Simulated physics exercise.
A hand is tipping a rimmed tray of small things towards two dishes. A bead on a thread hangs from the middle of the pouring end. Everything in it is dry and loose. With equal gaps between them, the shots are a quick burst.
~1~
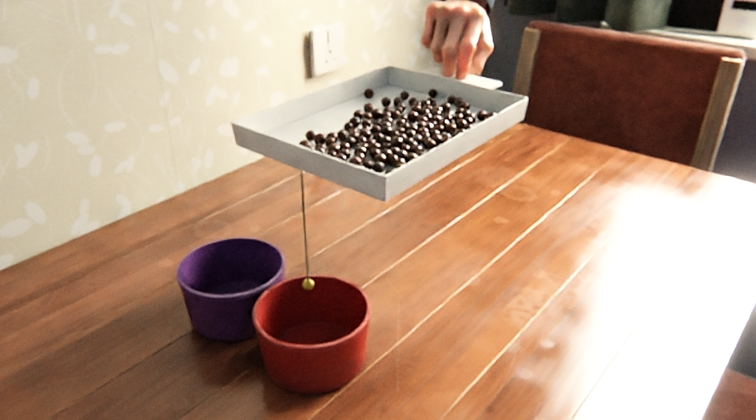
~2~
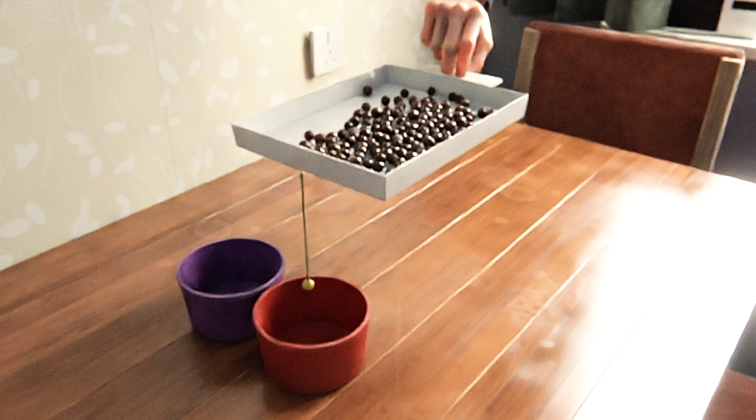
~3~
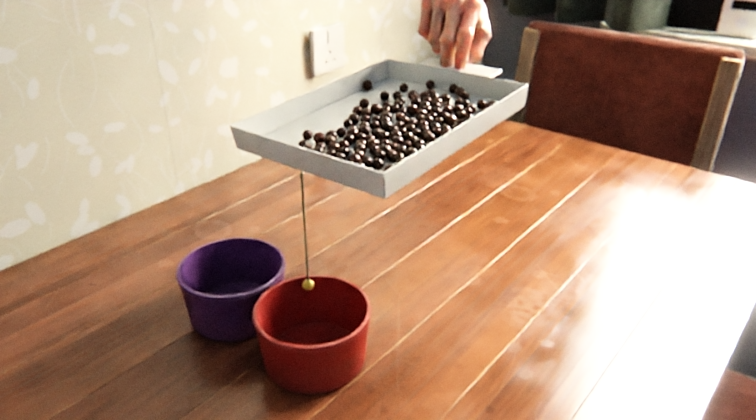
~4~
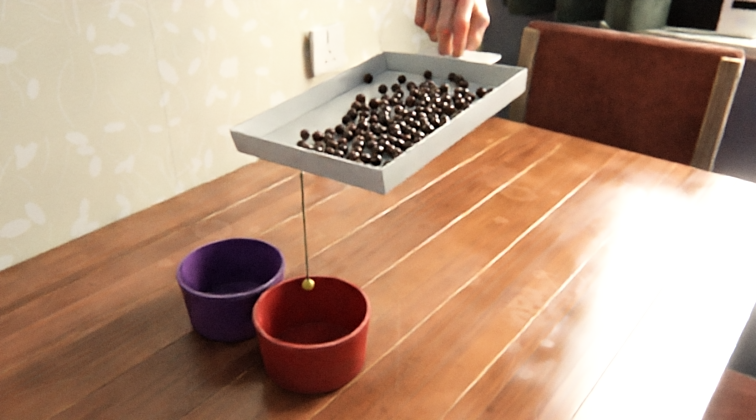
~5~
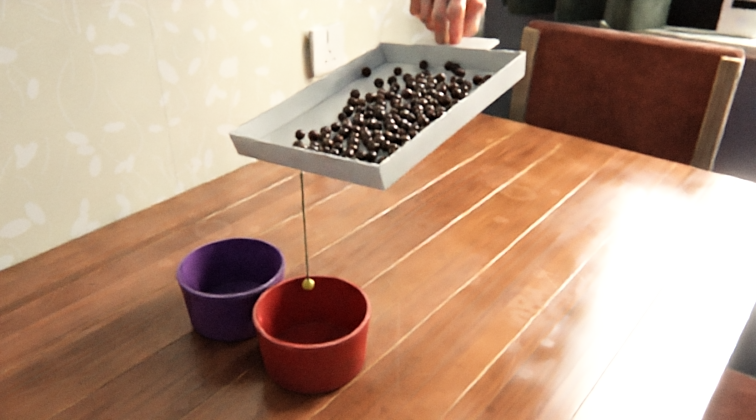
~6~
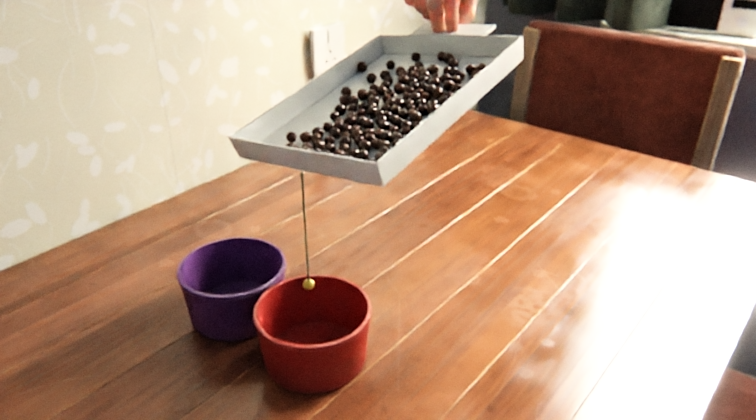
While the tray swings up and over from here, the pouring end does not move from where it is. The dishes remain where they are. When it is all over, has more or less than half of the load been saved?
The dishes secure over fifty percent.
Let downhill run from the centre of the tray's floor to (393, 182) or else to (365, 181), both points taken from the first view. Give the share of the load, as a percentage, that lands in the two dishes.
That comes to 10 per cent the first time and 10 per cent the second.
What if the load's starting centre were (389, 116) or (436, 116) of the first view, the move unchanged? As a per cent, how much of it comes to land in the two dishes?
First case around 90 %, second case around 100 %.
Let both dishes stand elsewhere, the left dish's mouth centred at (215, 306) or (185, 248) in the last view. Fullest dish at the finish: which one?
The first time it is the dish to the left, and the second time it is the dish to the right.
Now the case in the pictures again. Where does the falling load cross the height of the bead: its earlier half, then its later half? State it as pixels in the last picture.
Around (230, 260), followed by around (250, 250).
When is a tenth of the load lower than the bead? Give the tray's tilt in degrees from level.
That happens at around 90°.
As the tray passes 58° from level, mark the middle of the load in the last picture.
In the last view, the load is centred near (292, 119).
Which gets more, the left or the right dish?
Observation: The one at left.
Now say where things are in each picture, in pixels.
Corners of the pouring end at (234, 122) and (385, 175), level; middle of the load at (410, 135), chocolate balls; left dish at (192, 308); right dish at (272, 359); bead on its thread at (308, 284), in the first picture.
Corners of the pouring end at (234, 123) and (385, 174), level; middle of the load at (410, 134), in the second picture.
Corners of the pouring end at (233, 125) and (383, 172), tipped barely, lowest at the left corner; middle of the load at (402, 133), in the third picture.
Corners of the pouring end at (232, 129) and (381, 168), tipped a little, lowest at the left corner; middle of the load at (400, 126), in the fourth picture.
Corners of the pouring end at (231, 132) and (378, 165), tipped a little, lowest at the left corner; middle of the load at (396, 120), a small part on the move, in the fifth picture.
Corners of the pouring end at (232, 136) and (376, 161), tipped clearly, lowest at the left corner; middle of the load at (388, 116), nearly all on the move; left dish at (193, 308); right dish at (273, 358), in the sixth picture.
Soon, tray tipped steeply; nearly all on the tray; a stray few in the air.
A while on, tray tipped right over; about half on the tray; about a third in the left dish; a stray few outside both; about a quarter in the air.
Towards the end, tray tipped past a quarter turn; nearly all in the left dish; a small part outside both.
Finally, tray tipped past a quarter turn; none in the right dish; nearly all in the left dish; a small part outside both.
